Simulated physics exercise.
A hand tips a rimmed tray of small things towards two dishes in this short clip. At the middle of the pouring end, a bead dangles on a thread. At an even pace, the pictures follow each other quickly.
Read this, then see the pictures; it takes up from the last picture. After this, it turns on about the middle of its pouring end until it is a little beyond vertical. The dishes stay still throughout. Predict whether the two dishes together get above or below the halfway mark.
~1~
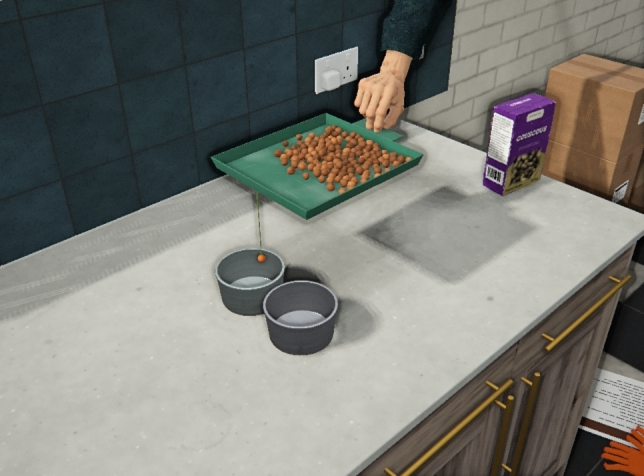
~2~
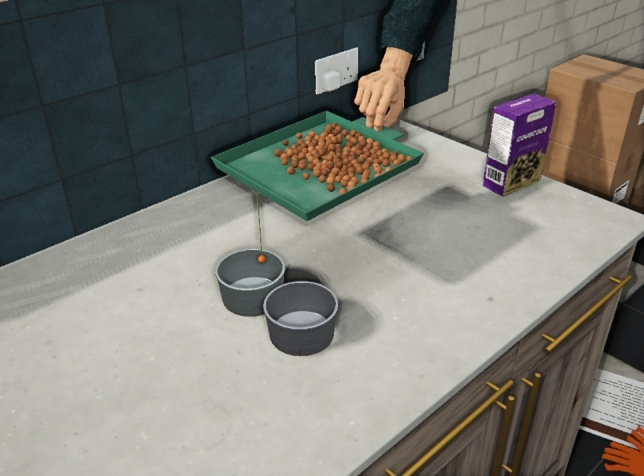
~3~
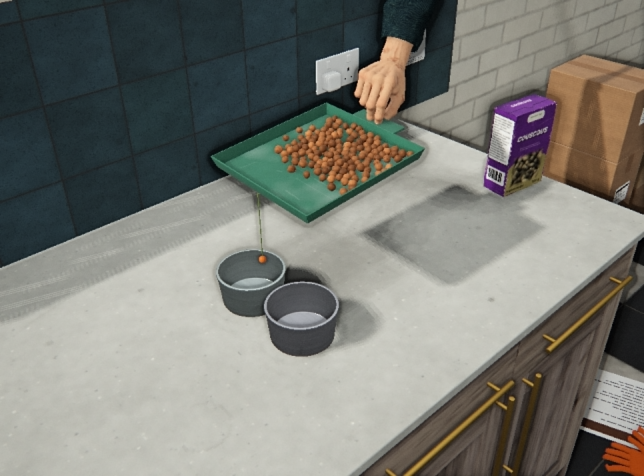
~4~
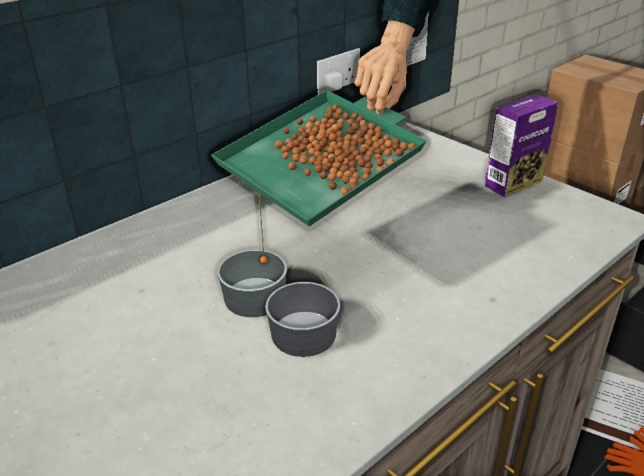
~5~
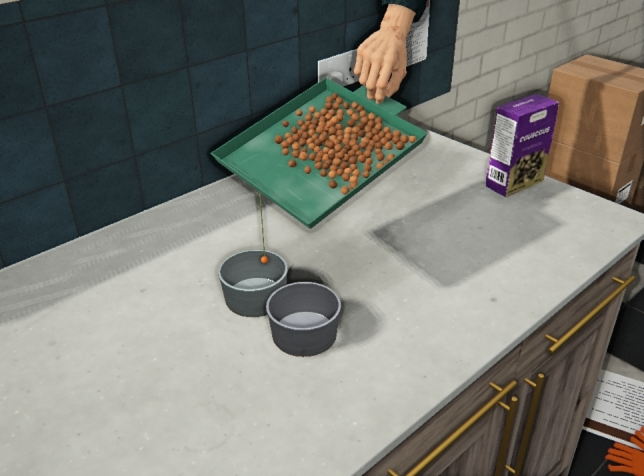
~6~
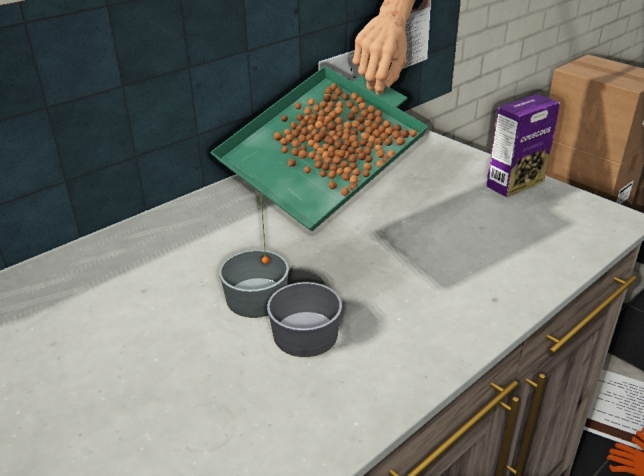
Above.
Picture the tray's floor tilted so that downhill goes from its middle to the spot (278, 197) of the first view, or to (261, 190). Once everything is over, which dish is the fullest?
The first try favours the dish to the right; the second favours the dish to the left.
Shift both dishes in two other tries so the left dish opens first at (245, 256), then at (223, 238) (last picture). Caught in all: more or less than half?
Well, the bulk the first time and the minor share the second time.
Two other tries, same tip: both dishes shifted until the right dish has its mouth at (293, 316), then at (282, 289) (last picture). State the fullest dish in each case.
First try: The right-side dish; second try: The right-side dish.
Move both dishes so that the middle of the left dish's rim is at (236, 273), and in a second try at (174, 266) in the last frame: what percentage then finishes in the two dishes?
Respectively 80 percent and 0 percent.
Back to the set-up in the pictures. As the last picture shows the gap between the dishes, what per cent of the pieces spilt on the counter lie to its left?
Around 70 %.
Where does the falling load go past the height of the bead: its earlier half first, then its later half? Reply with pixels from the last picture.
The leading part at (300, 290), the rest of it at (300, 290).
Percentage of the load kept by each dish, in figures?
In the left dish you'd find about 0 % of the load, and in the right dish about 80 %.
Shortly afterwards, tray tipped steeply; the bulk on the tray; a little in the right dish; a little in the air.
Next, tray tipped past a quarter turn; a little on the tray; near two thirds in the right dish; only a few in the left dish; a little outside both; a little in the air.
Some moments later, tray tipped past a quarter turn; the bulk in the right dish; only a few in the left dish; a little outside both.
In the end, tray tipped past a quarter turn; the bulk in the right dish; only a few in the left dish; a little outside both.
